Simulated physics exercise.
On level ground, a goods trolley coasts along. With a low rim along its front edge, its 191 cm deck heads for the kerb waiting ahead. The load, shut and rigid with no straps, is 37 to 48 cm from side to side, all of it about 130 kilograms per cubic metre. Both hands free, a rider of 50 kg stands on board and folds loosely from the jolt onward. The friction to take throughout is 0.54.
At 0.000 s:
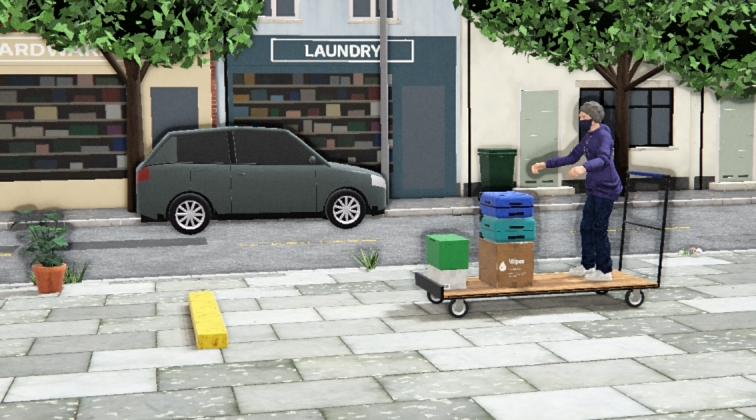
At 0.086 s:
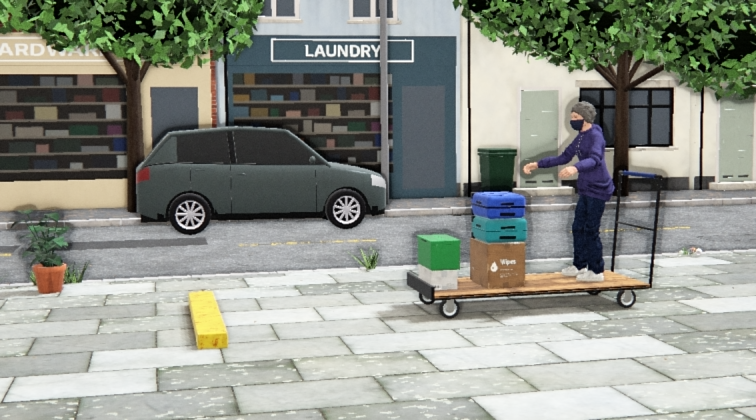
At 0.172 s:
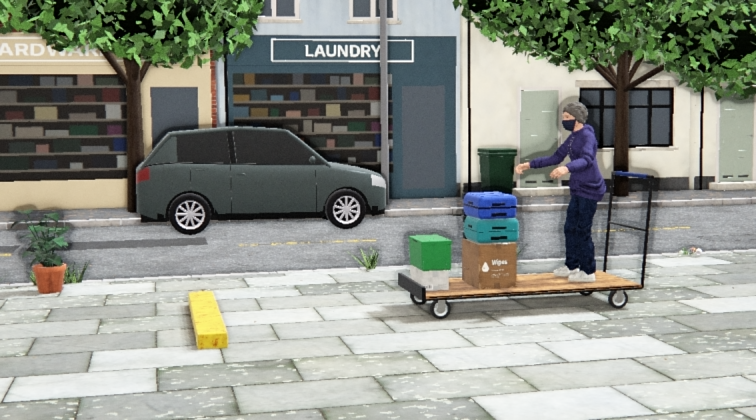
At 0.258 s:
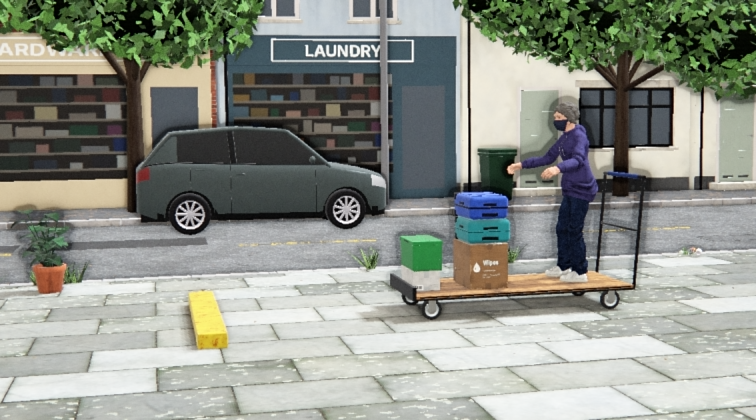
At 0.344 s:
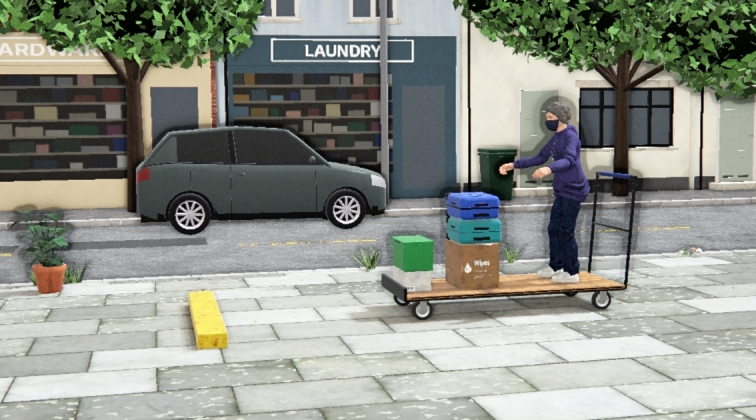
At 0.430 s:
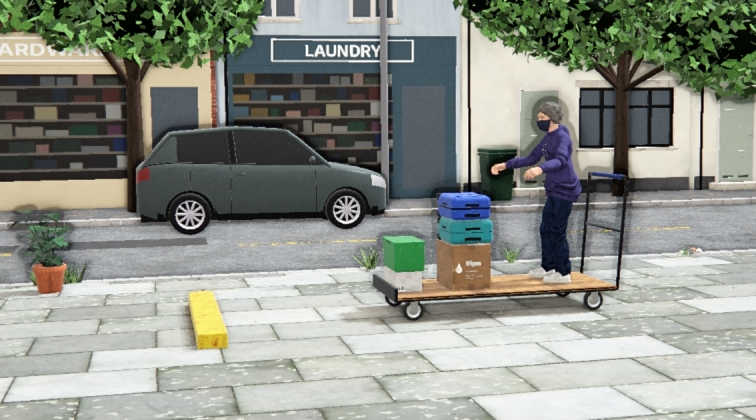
Masked rider in a purple hoodie standing hands-free on a loaded goods trolley rolling slowly left along paving, past a parked car.
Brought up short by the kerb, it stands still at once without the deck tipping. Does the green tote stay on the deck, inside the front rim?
It is still carried.
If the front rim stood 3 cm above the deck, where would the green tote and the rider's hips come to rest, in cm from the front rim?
Rest positions from the front rim: Green 10 cm behind; hips 130 cm behind.
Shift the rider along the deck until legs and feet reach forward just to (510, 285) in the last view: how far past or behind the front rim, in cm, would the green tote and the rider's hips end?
The green one would end 30 cm past the front rim, while the hips stop 110 cm behind it.
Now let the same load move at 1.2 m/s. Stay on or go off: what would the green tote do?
Then the green one would not stay put.
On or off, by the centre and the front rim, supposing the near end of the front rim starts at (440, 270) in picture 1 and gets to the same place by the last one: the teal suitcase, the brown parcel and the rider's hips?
Teal - dropped, brown - kept, hips - kept.
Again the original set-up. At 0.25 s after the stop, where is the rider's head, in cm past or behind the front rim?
About 120 cm behind the front rim.
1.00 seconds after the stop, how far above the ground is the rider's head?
Height: Approx. 80 cm above ground.
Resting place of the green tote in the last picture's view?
Roughly at (220, 262).
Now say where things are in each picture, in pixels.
In the first frame, green tote (447, 252), teal suitcase (507, 228), rim corner (442, 295); 184 cm still to roll.
In the second frame, green tote (439, 252), teal suitcase (499, 228), rim corner (433, 296); 176 cm still to roll.
In the third frame, green tote (430, 253), teal suitcase (491, 229), rim corner (424, 296); 169 cm still to roll.
In the fourth frame, green tote (421, 253), teal suitcase (482, 229), rim corner (415, 297); 161 cm still to roll.
In the fifth frame, green tote (412, 254), teal suitcase (473, 229), rim corner (406, 297); 153 cm still to roll.
In the sixth frame, green tote (404, 254), teal suitcase (465, 230), rim corner (396, 298); 146 cm still to roll. Speed about 0.9 m/s.
After 2.06 s the deck stops.
After 2.61 s the green tote is 11 cm behind the rim, tilted 0°, near (220, 262) in the last picture's view.
After 3.06 s the green tote is 11 cm behind the rim, tilted 0°, near (220, 262) in the last picture's view.
By 3.3 s, nothing is past the rim; behind it, blue suitcase, brown parcel, green tote, white parcel, teal suitcase and the rider's hips.
